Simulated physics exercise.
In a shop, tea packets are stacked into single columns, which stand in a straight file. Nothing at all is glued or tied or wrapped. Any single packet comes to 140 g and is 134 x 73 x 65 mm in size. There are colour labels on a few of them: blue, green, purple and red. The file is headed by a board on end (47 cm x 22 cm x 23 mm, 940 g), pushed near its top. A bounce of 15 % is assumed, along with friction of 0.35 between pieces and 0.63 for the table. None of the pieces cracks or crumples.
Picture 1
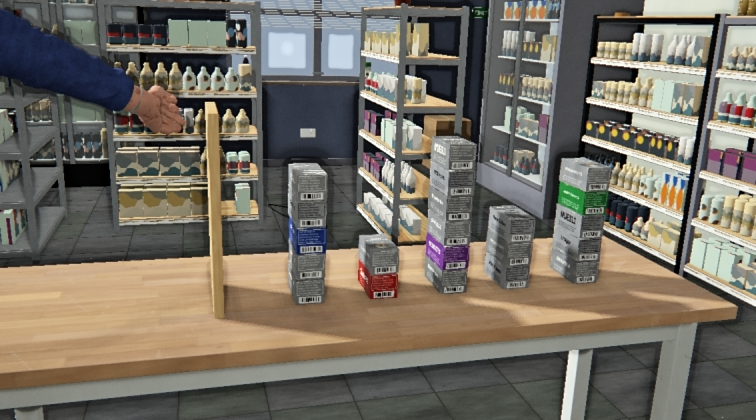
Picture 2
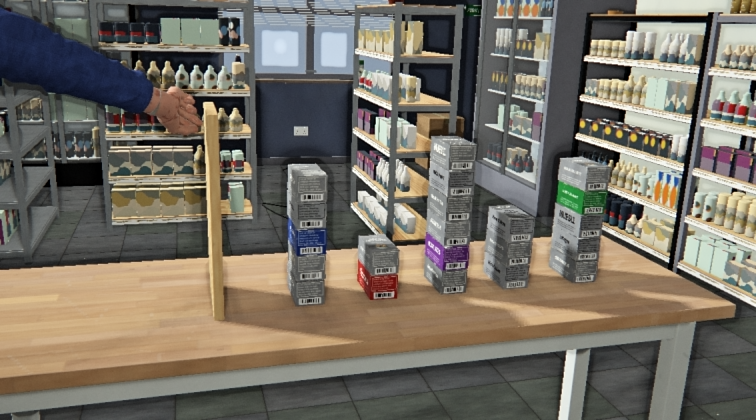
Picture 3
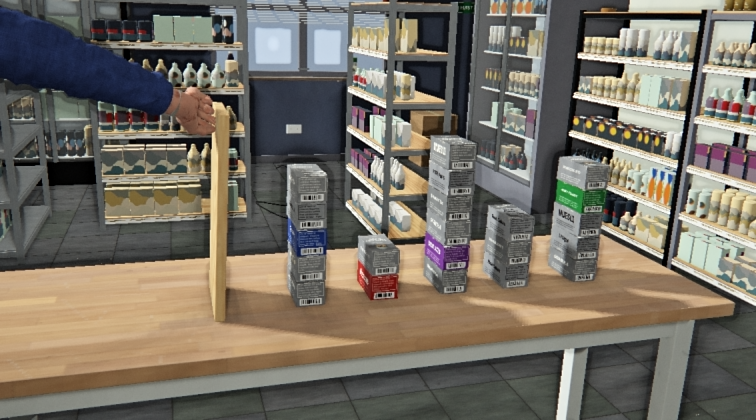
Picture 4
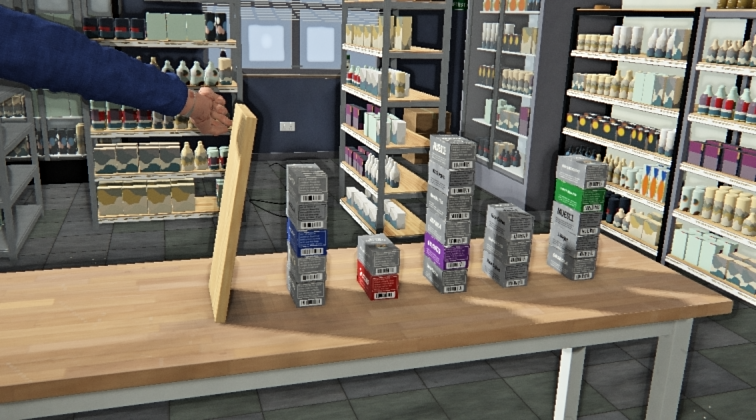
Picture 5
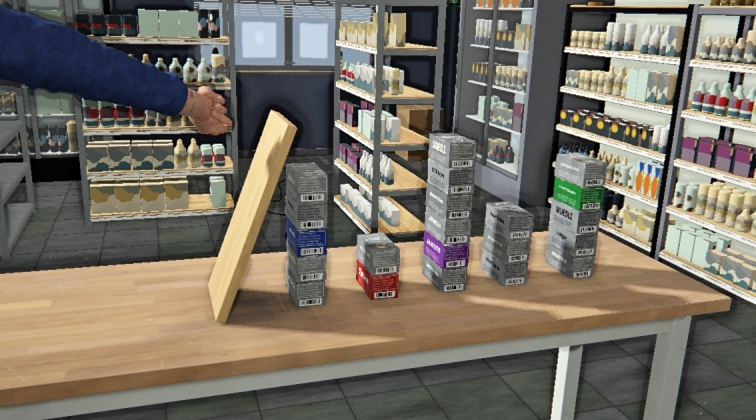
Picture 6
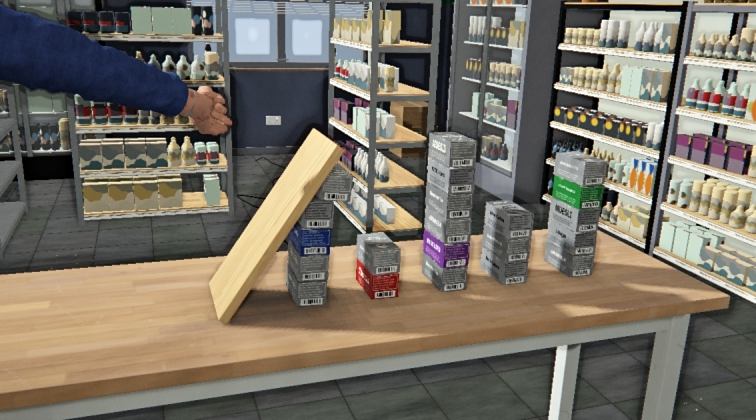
In a shop lined with stocked shelves, a hand reaches toward a wooden board standing upright on a table, left of five columns of small grey packets, some with coloured labels. The fingers push the board's top rightward, then stop, and it tilts further, leaning into the nearest column and shifting its upper packets.
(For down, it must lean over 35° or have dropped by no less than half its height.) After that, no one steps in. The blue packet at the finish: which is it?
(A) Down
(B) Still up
Down (A).
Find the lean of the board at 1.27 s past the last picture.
I'd put it near 70°.
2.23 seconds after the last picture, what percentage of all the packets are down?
At that instant, 90 percent.
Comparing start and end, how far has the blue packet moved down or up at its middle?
Looks like it winds up about 6 centimetres lower.
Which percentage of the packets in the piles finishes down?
Roughly 90 per cent of them.
Then, 1.27 s after the last picture, board 69° from upright; 4 of the 21 packets down; blue packet 6 cm lower; purple packet leaning 26°.
Then, 2.23 s after the last picture, board 69° from upright; 19 of the 21 packets down; blue packet leaning 4°, 6 cm lower; green packet on its side.
By the end, board 69° from upright; 19 of the 21 packets down; blue packet leaning 4°, 6 cm lower; green packet on its side; purple packet leaning 57°, 49 mm lower. As the last picture would show them, middles, blue packet near (370, 253).
